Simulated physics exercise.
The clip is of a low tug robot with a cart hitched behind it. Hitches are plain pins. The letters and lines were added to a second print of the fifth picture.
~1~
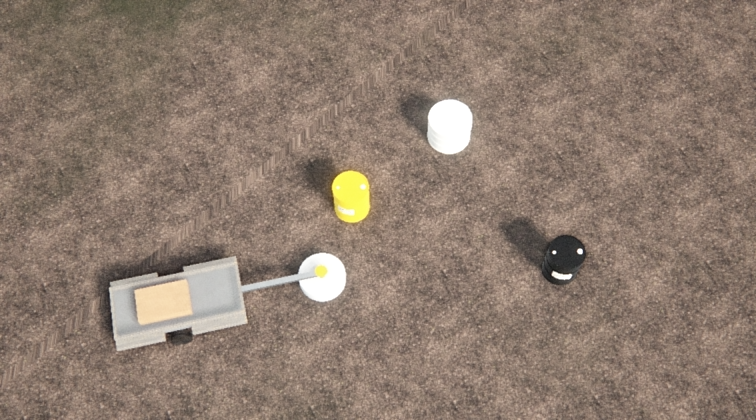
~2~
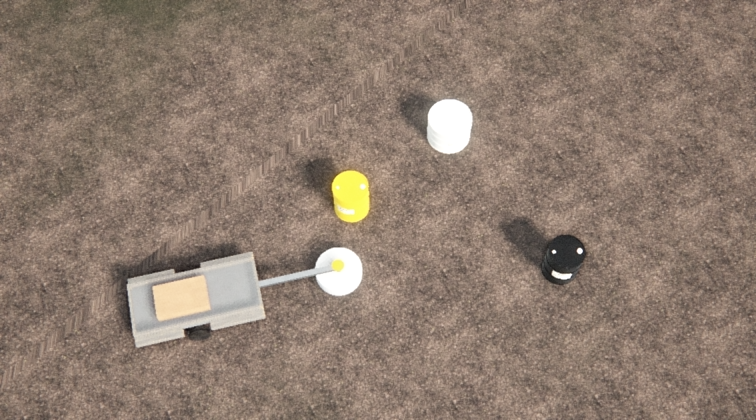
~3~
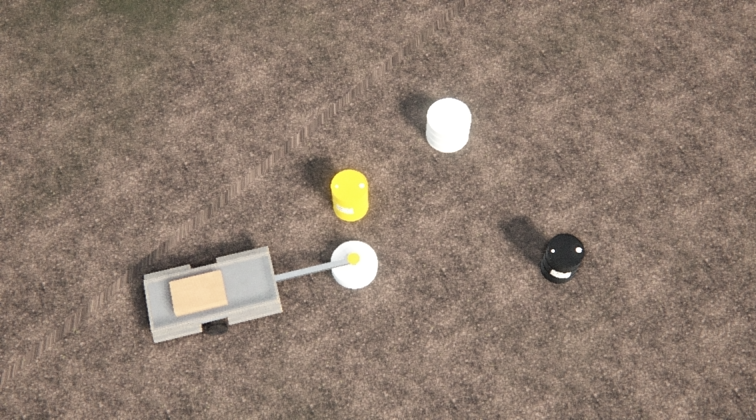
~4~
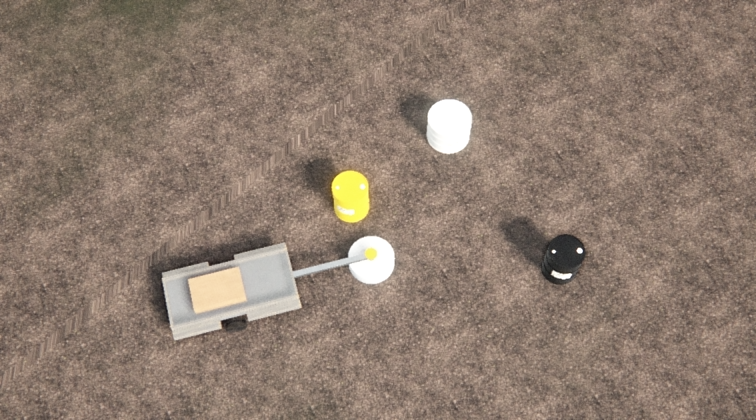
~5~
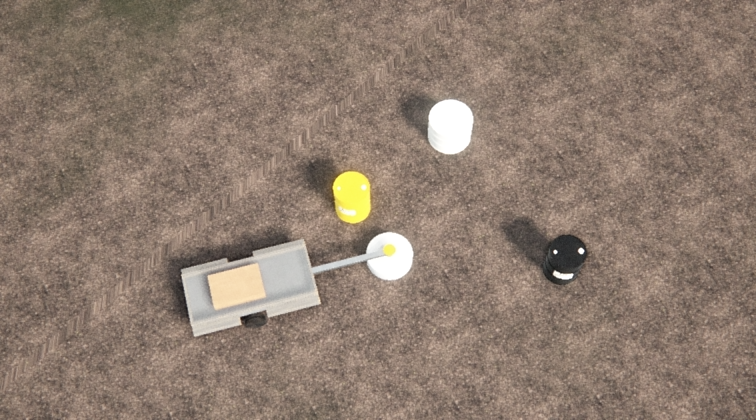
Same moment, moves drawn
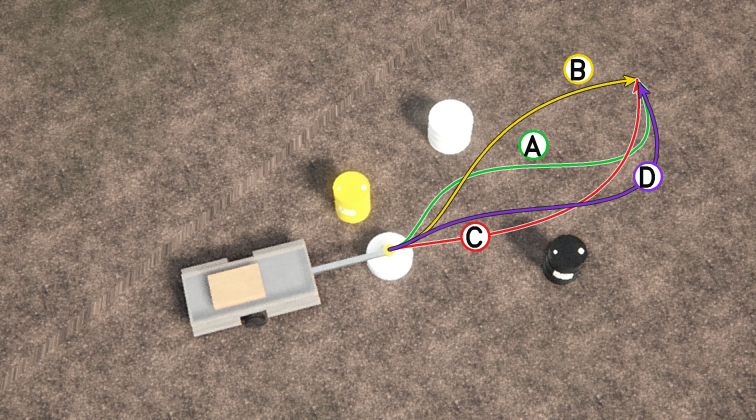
A grey cart carrying a tan block rolled slowly to the right and slightly upward behind a small round white robot, passing below a yellow keg while a white tub and a black keg stayed put.
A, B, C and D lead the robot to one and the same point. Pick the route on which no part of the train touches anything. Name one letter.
Take C.
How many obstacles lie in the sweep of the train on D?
In all, one.
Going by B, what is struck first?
The yellow keg.
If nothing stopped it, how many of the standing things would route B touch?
It touches two.
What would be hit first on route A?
First the yellow keg.
On the marked copy, A from (390, 249) via (543, 166) to (637, 80); B from (390, 249) via (495, 140) to (637, 80); C from (390, 249) via (571, 208) to (637, 80); D from (390, 249) via (585, 204) to (639, 84).
Taking C. A third of the way, robot (518, 233), cart (383, 256).
Two thirds of the way, robot (617, 172), cart (502, 221).
When it is over, robot (634, 86), cart (569, 169); nothing has been touched.
As for the rest, A meets the yellow keg; B meets the white tub and yellow keg; D meets the black keg.
